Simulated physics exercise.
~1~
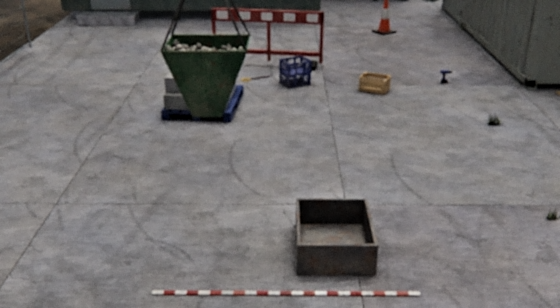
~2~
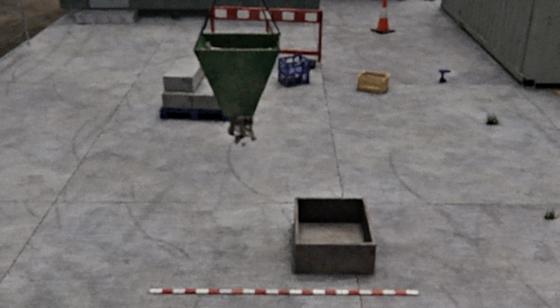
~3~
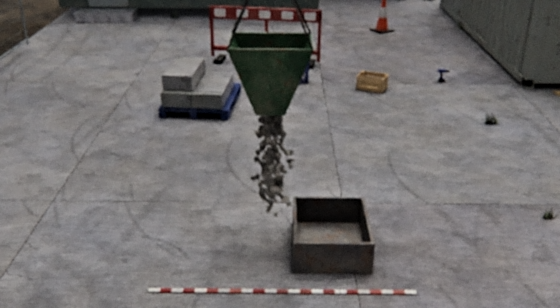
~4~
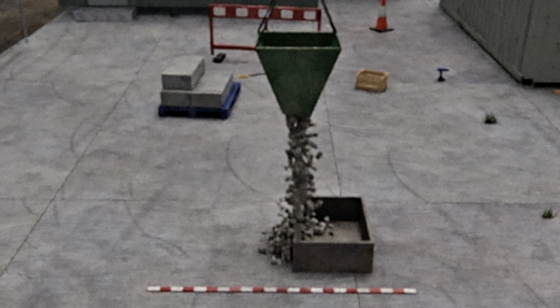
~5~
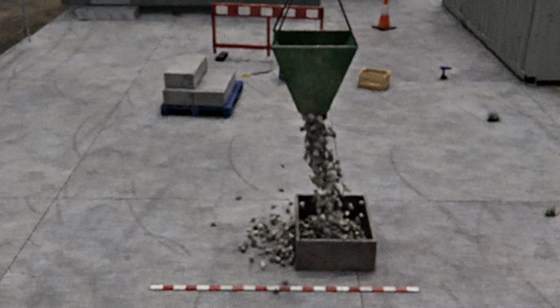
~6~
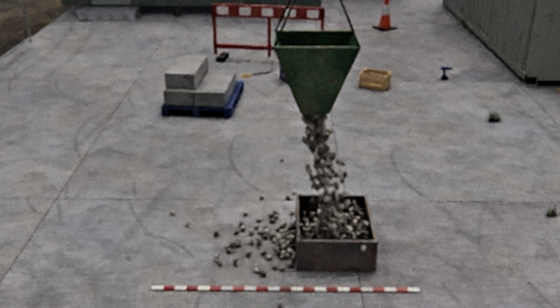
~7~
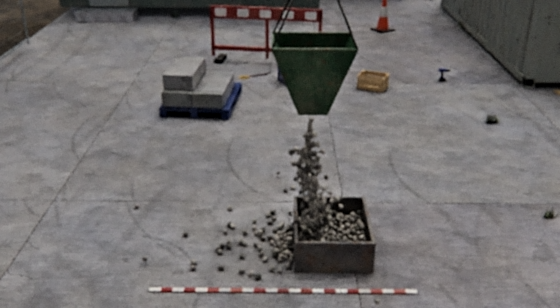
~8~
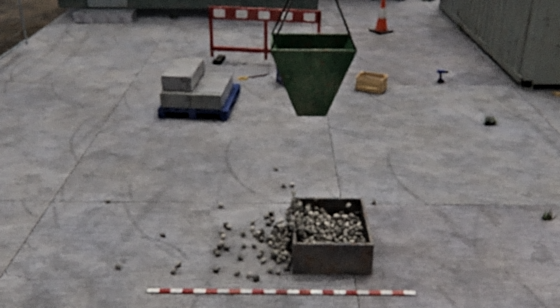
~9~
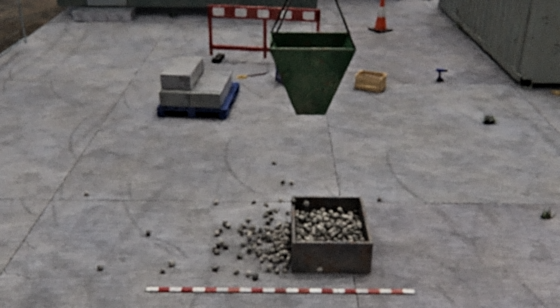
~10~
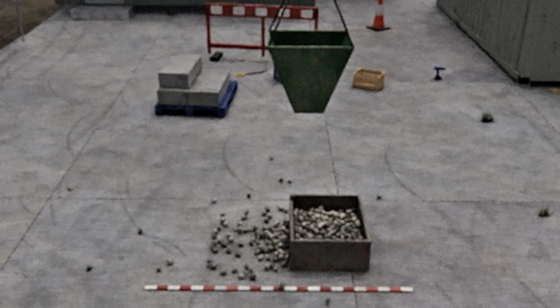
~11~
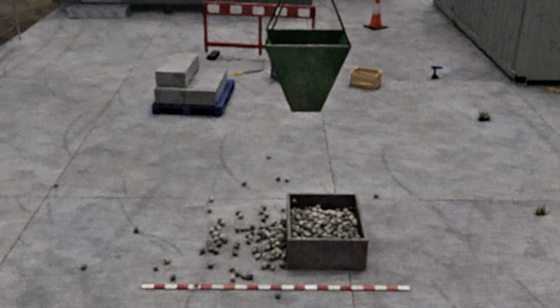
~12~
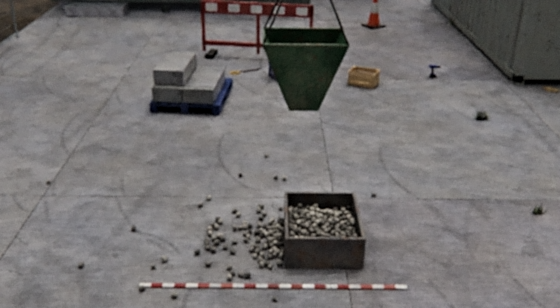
On a concrete yard, a green skip moves right, dropping stones beside and mostly into a bin.
